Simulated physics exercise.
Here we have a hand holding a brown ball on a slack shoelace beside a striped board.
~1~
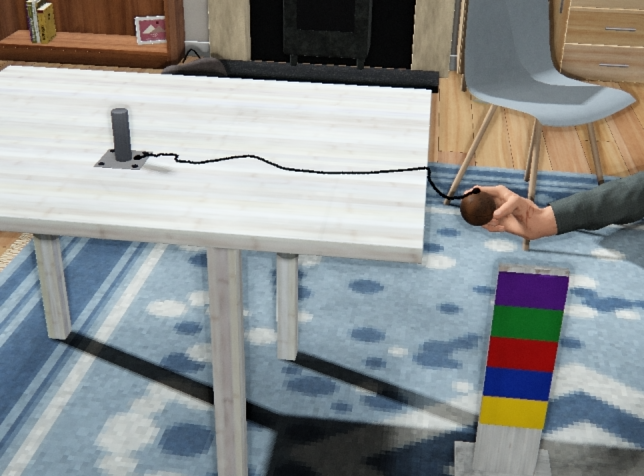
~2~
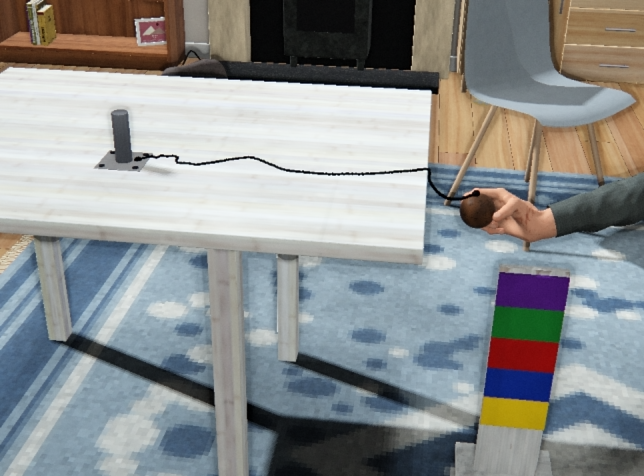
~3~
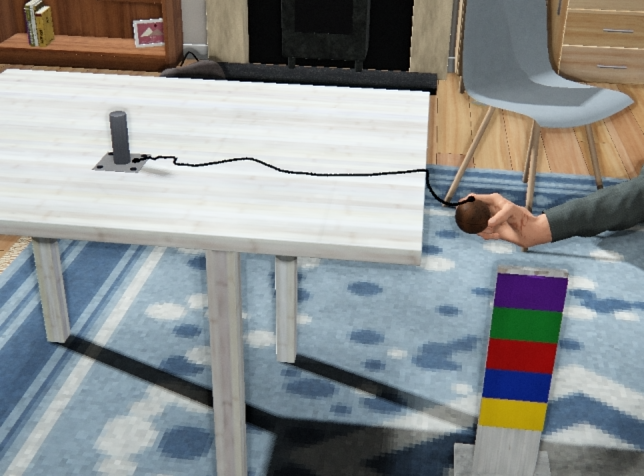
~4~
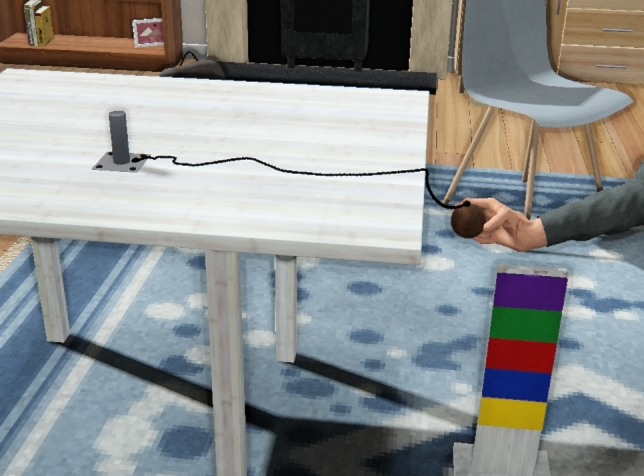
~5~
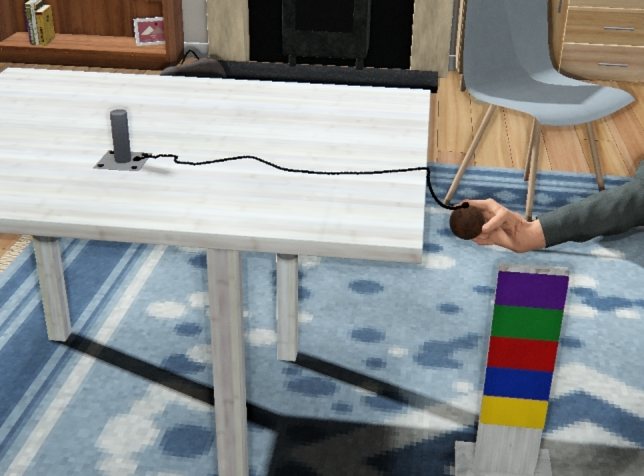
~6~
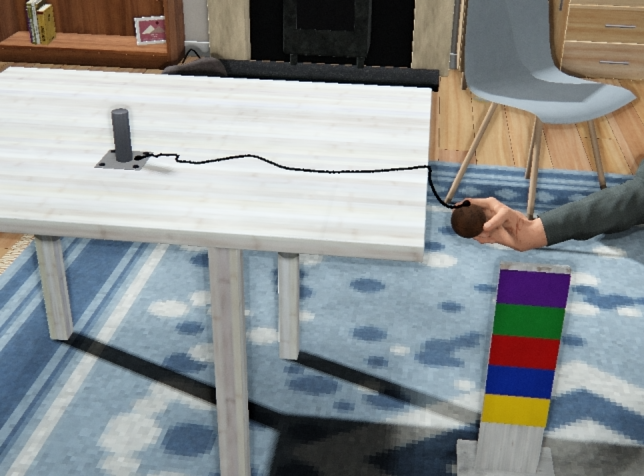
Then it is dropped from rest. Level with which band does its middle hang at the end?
Its middle rests at the purple band.
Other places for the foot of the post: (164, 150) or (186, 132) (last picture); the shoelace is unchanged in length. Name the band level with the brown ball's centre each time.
In that order: Green; green.
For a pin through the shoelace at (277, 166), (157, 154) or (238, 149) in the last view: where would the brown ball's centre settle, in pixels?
Near (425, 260), (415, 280) and (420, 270).
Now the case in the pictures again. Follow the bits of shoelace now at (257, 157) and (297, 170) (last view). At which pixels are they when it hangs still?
They go to (284, 165) and to (336, 167).
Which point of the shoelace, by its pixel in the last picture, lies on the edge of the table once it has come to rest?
At (389, 170), roughly.
Soon after, ball near (399, 282); level with purple.
Then, ball near (440, 285); level with purple.
At rest, ball near (416, 287); level with purple. The purple one.
